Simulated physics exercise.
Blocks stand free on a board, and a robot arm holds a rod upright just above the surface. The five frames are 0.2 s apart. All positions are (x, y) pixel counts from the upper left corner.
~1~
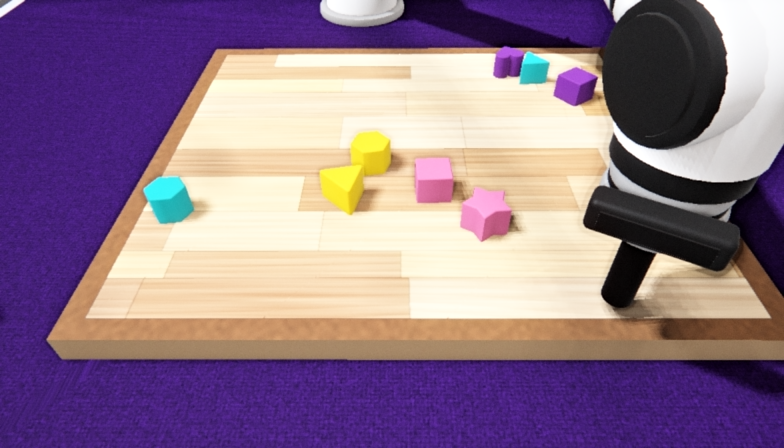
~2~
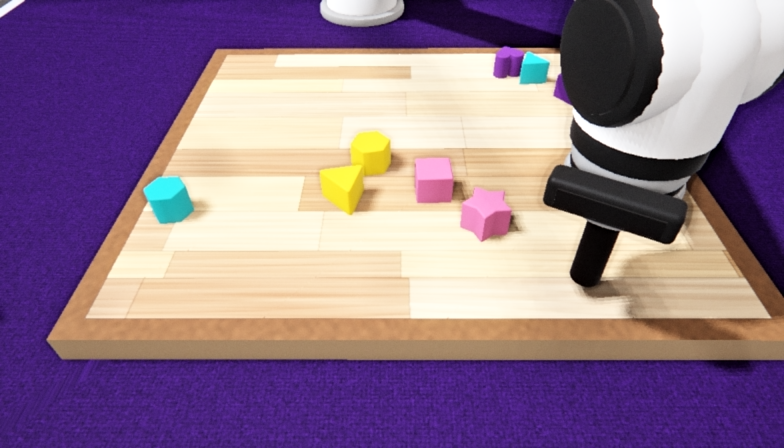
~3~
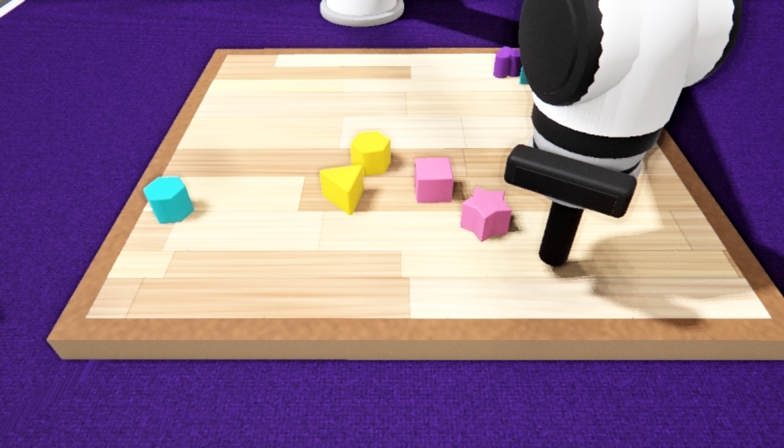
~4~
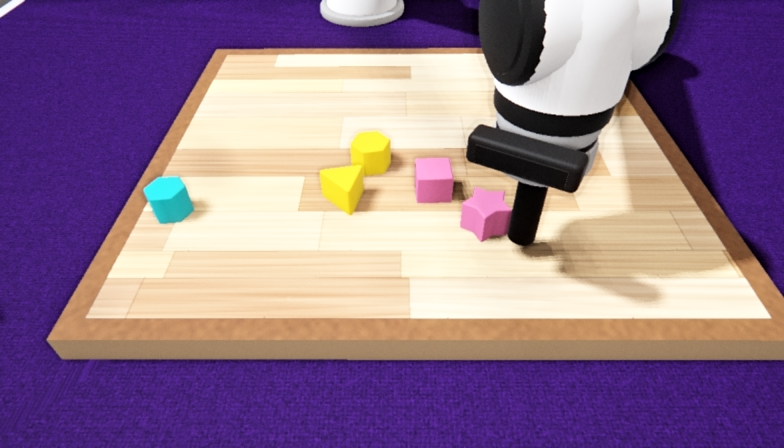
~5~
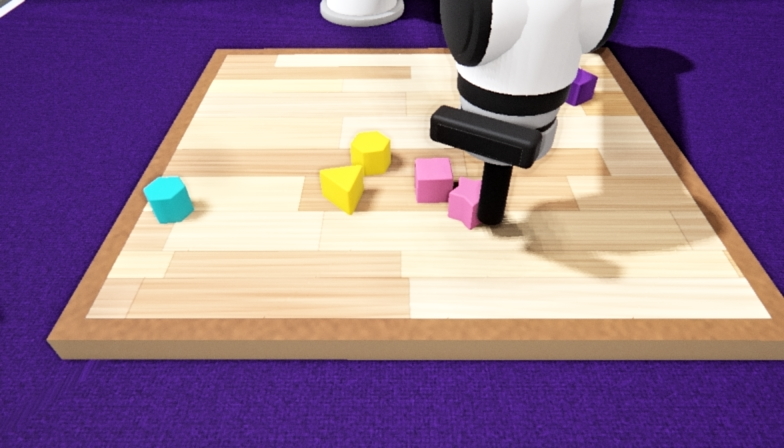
In this clip, a robot arm holding a black rod moves left and away from the viewer across a wooden board of colored blocks, then nudges the pink star slightly toward the pink square block while the yellow blocks stay still.
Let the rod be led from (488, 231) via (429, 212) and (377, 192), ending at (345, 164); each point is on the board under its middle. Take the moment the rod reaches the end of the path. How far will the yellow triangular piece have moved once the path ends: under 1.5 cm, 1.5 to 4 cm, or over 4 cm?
Band: Under 1.5 cm.
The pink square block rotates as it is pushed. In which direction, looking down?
Its spin: Anticlockwise.
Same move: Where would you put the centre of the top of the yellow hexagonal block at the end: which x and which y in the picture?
Near (367, 131).
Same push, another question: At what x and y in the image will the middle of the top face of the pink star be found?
Final place: (452, 174).
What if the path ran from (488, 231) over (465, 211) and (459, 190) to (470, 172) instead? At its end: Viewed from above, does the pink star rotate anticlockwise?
In short: Yes.
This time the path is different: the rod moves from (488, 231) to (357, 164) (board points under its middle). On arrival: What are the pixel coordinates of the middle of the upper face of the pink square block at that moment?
Somewhere near (418, 149).
The first path, step by step. One third of the way, rod (429, 198); pink square block (425, 155), turned 35° anticlockwise; pink star (452, 174), turned 65° clockwise.
Two thirds of the way, rod (377, 178); pink square block (425, 155), turned 35° anticlockwise; pink star (452, 174), turned 70° clockwise.
At the end, rod (343, 151); yellow triangular piece (339, 171), turned 40° anticlockwise; yellow hexagonal block (367, 131), turned 60° clockwise; pink square block (425, 155), turned 35° anticlockwise; pink star (452, 174), turned 70° clockwise.
